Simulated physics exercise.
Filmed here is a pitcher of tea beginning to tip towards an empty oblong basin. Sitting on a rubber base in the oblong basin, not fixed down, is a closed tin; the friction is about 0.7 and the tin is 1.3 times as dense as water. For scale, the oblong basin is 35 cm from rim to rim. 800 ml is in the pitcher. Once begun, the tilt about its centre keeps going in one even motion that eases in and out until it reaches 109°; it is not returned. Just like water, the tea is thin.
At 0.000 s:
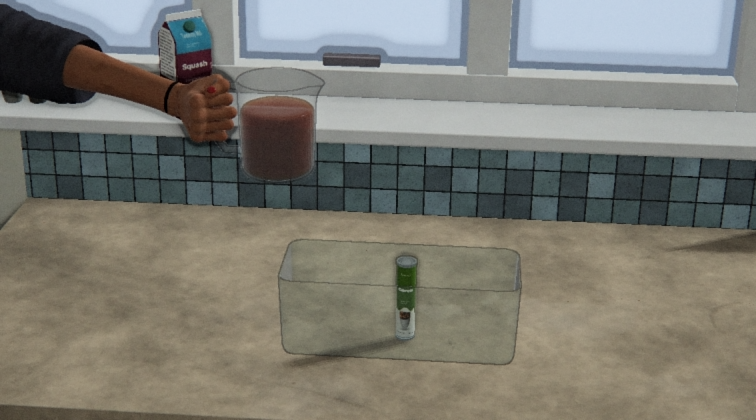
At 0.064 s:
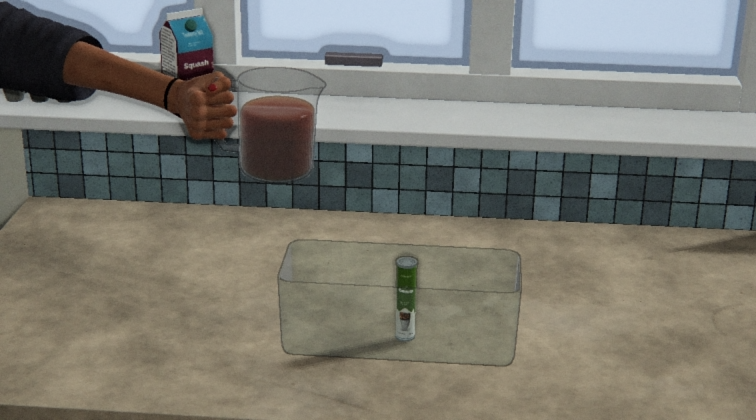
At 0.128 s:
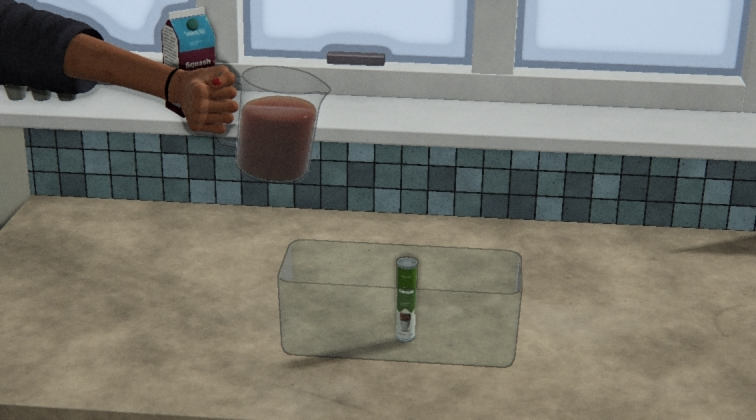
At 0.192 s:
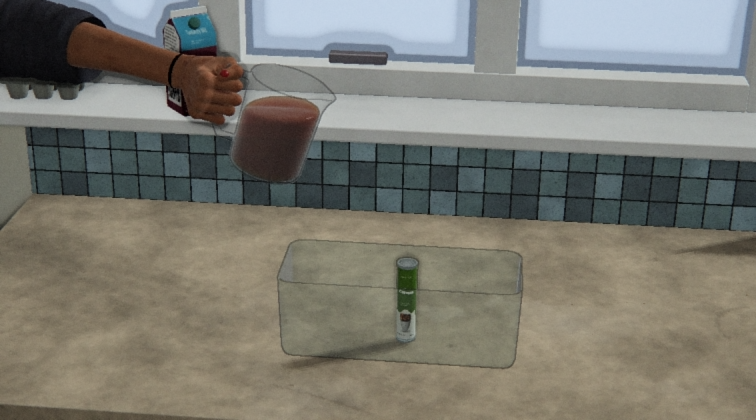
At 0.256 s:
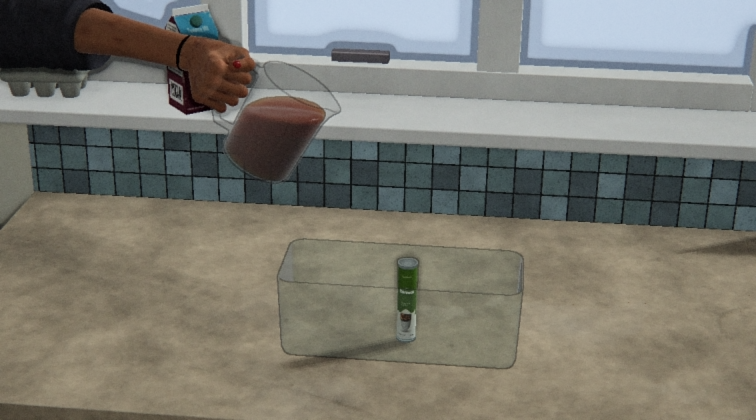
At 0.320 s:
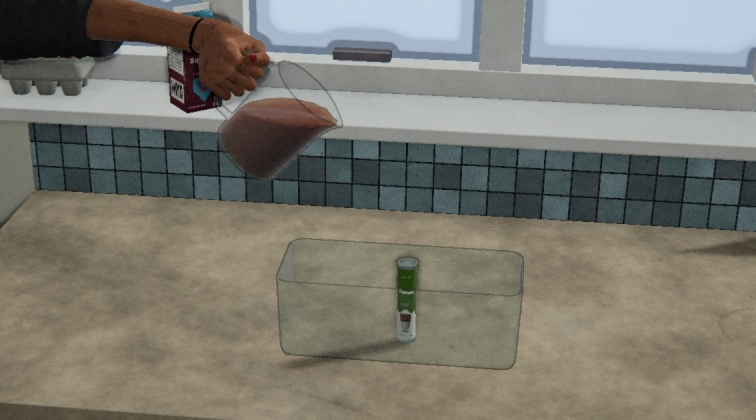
In the video, a hand holds a clear pitcher of reddish-brown tea above and to the left of a transparent oblong basin containing an upright green-and-white tin, then steadily tilts the pitcher rightward until the tea nears its lip.
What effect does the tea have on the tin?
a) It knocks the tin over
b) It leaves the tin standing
The answer is a.
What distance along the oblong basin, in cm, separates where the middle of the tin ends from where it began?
The middle of the tin ends some 9.5 cm along the basin.
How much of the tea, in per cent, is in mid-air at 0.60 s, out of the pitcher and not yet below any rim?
32 %.
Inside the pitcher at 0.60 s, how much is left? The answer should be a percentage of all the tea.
About 62 percent.
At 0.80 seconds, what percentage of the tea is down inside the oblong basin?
58 per cent or thereabouts.
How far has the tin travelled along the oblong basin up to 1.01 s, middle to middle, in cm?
Centre to centre, close to 10 cm.
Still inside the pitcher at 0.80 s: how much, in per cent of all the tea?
About 16 per cent.
After 0.60 s the tilt is 99° and 62 per cent is still to pour; the tin stands where it began.
After 0.80 s the tilt is 109° and 15 per cent is still to pour; the tin leans 12°.
After 1.01 s the tilt is 109° and 2 per cent is still to pour; the tin lies on its side.
After 1.24 s the tilt is 109° and 0 per cent is still to pour; the tin lies on its side.
In the end the tin lies on its side.
